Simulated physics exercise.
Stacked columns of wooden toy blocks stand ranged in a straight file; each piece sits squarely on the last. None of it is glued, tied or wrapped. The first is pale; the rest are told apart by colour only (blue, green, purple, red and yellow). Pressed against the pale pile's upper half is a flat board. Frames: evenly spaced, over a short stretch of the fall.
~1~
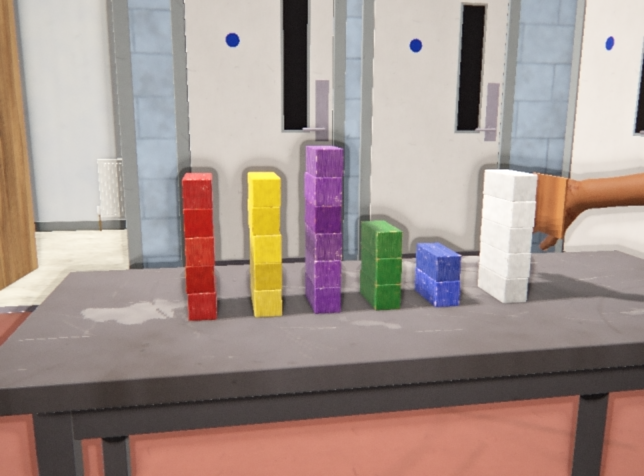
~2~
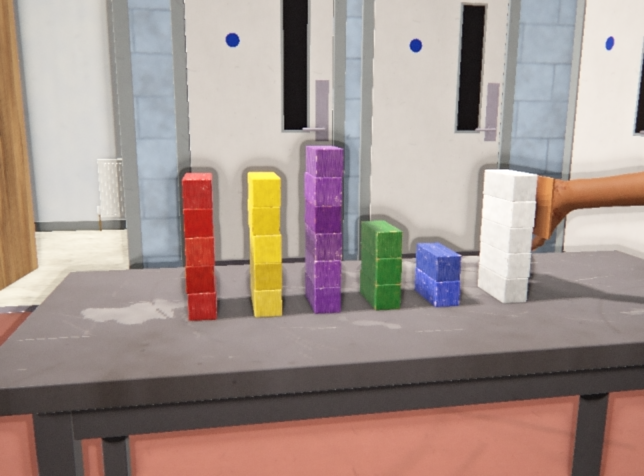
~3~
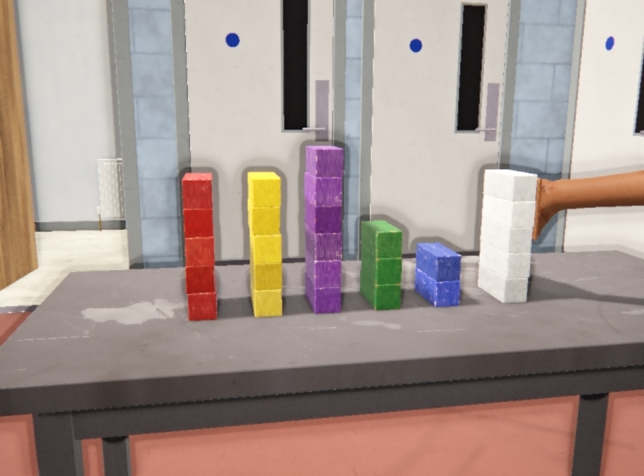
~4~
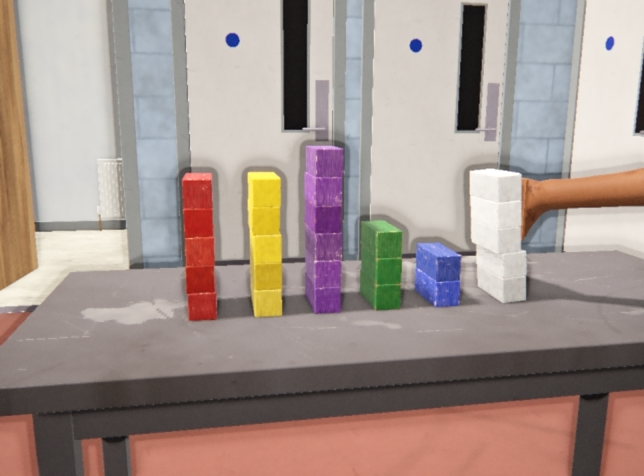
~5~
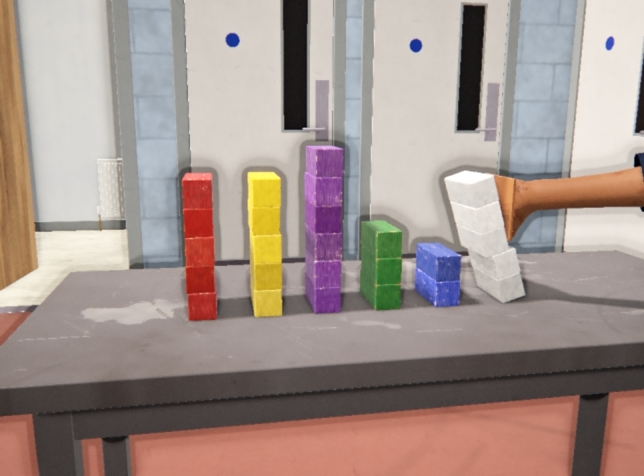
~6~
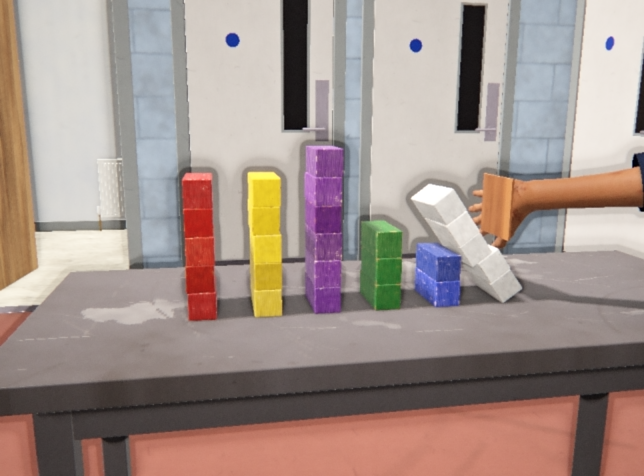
On a dark tabletop, a hand coming from the right pushes the white block stack leftward, leaning it over the short blue stack.
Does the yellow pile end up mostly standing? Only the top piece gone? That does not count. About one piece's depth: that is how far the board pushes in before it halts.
Holds together.
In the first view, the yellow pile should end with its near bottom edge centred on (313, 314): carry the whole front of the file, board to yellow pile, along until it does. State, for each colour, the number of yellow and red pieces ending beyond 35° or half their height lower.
When it all settles, yellow has 0 down and red has 0 down.
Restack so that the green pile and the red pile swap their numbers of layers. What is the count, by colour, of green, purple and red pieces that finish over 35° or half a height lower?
The tally reads green 0, then purple 0, then red 0.
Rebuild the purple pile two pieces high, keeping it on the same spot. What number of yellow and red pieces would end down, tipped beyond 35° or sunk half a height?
Yellow: 0; red: 0.
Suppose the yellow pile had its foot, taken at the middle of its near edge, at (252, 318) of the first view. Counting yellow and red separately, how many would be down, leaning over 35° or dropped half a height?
Tally: Yellow = 0, red = 0.
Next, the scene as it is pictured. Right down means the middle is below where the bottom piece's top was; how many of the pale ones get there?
The number works out at 2.
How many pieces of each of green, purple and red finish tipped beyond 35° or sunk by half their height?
Once everything settles, the down count is green 1, purple 0 and red 0.
Soon, 5 of the pale pile down; none of the 5 yellow blocks down (0 of 21 in all colours); top yellow block unmoved; top green block tipped a little.
A while on, 5 of the pale pile down; none of the 5 yellow blocks down (0 of 21 in all colours); top yellow block unmoved; top green block tipped well over.
Finally, 5 of the pale pile down; none of the 5 yellow blocks down (1 of 21 in all colours); top yellow block unmoved; top green block tipped well over, half its height lower. Seen by the last camera, middles, top yellow block near (264, 189), top green block near (350, 250).
